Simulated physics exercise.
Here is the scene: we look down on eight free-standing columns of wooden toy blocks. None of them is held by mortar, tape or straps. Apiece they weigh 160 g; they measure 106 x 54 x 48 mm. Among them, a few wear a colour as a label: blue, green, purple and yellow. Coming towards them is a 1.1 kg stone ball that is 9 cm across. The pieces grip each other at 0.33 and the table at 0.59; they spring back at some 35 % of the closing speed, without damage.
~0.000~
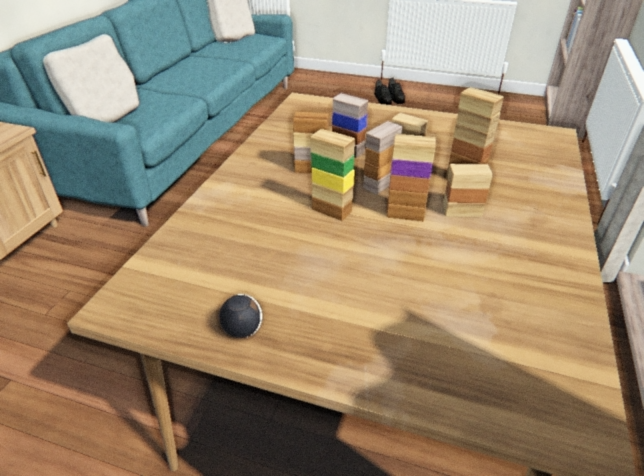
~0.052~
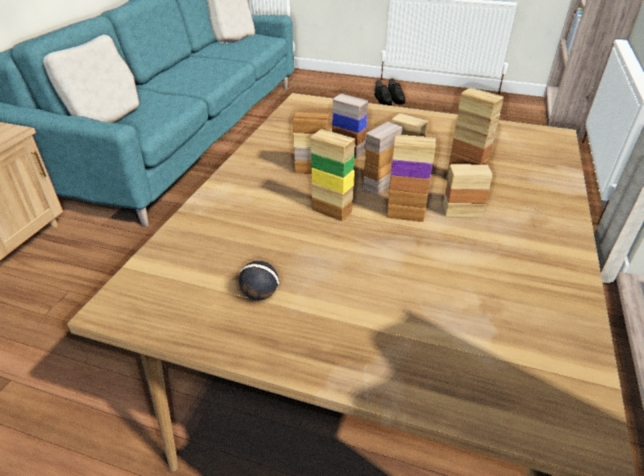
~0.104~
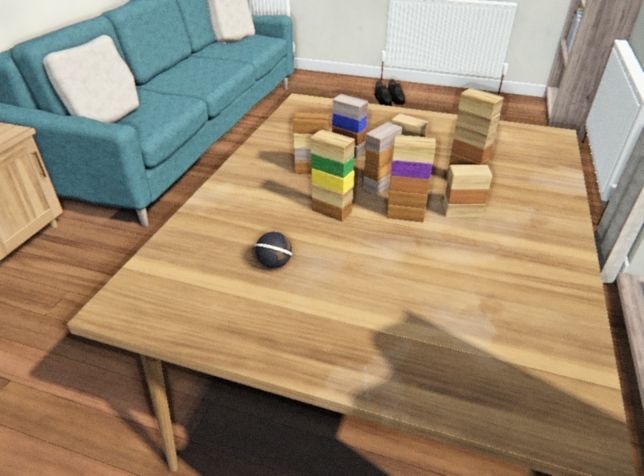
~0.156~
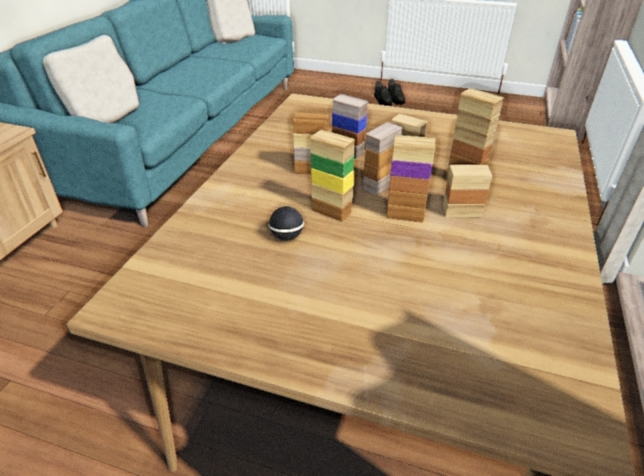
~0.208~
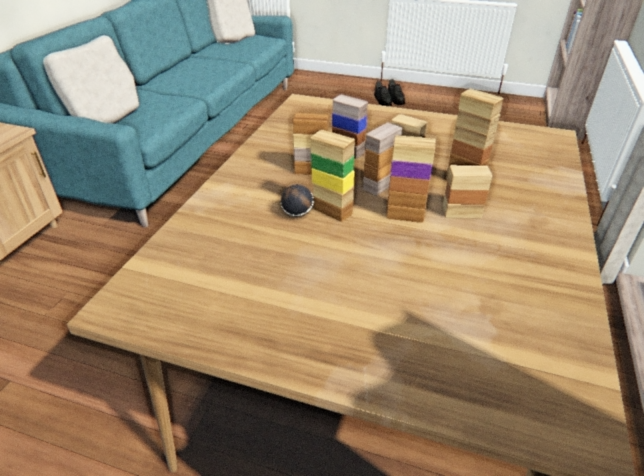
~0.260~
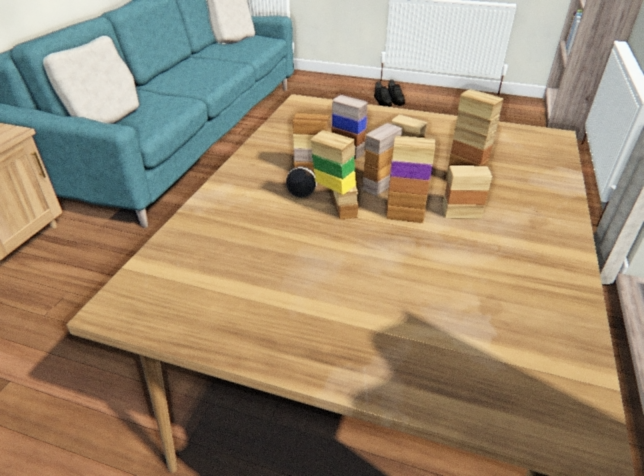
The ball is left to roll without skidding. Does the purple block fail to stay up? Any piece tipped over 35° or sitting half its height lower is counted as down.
No, it stays where it was.
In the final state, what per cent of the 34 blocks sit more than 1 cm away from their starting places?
25 %.
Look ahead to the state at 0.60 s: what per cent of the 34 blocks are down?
20 per cent by then.
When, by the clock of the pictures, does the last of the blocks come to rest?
That is at about 1.5 s.
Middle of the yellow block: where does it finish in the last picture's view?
About pixel (316, 214).
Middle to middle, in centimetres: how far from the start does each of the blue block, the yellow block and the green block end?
Blue 0 cm, yellow 12 cm, green 22 cm.
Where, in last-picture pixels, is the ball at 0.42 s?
Roughly at (307, 147).
Around 0.42 s, ball still moving; 5 of the 34 blocks down; purple block unmoved; yellow block tipped 52°, 18 mm lower.
Around 0.60 s, ball still moving; 6 of the 34 blocks down; purple block unmoved; green block on its side.
Finally (1.5 s), ball rolling away; 7 of the 34 blocks down; purple block unmoved; green block upside down; yellow block on its side. Seen by the last camera, middles, purple block near (411, 166), green block near (271, 215).
